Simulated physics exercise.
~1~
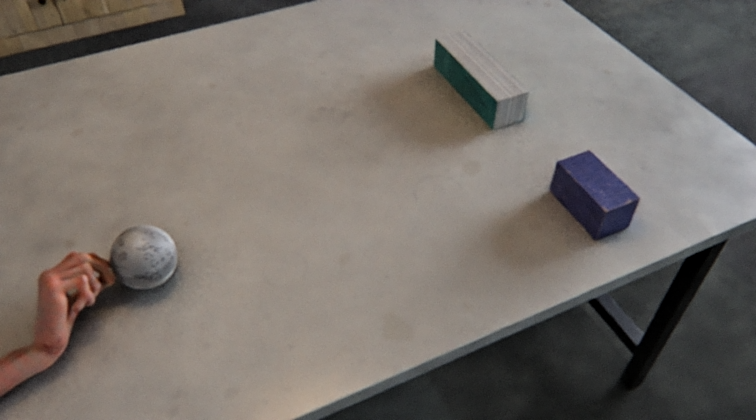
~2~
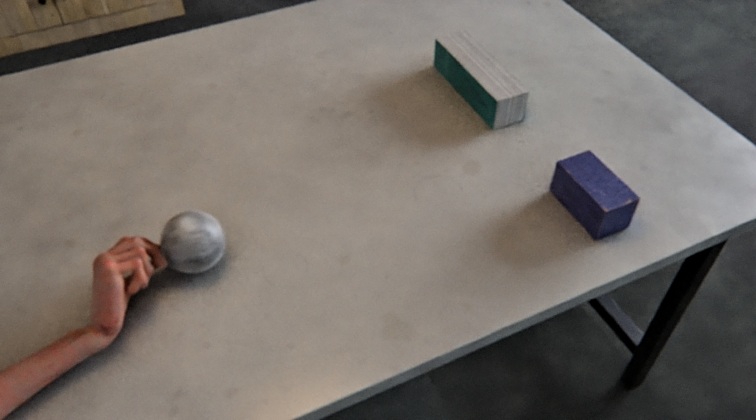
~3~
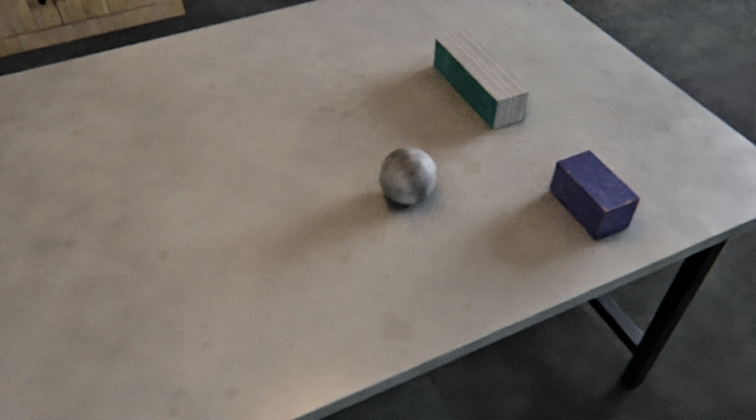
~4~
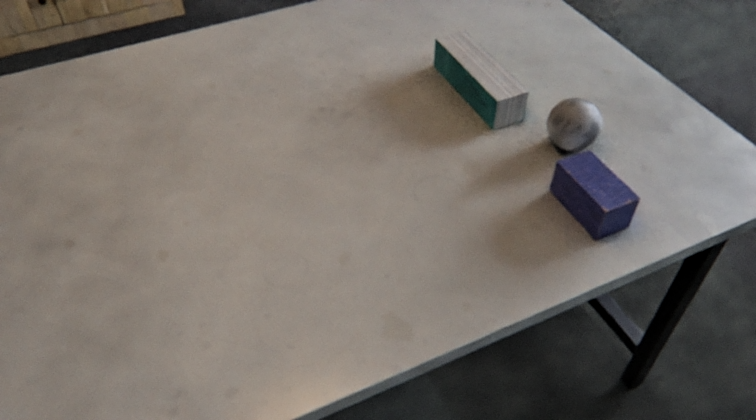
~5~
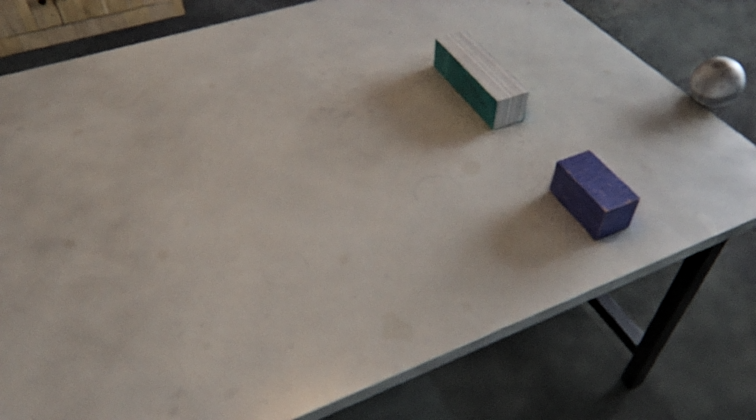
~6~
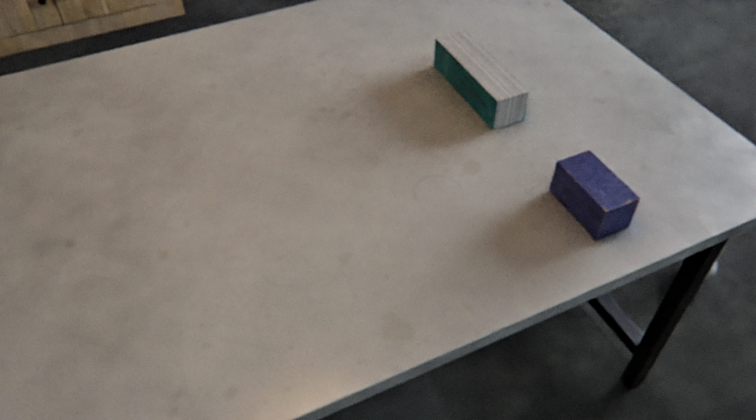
A hand at the left of a pale tabletop, seen from above at an angle, holds a mottled whitish-grey ball. Toward the right stand a turquoise book with pale page edges and, nearer the front edge, a blue-purple block, with an open gap between them. The hand pushes the ball to the right, lets go and draws back out of view. The ball rolls on across the table and up toward the far right, passing through the gap without moving either object. It reaches the table's right edge and drops out of sight, leaving the book and block in place.
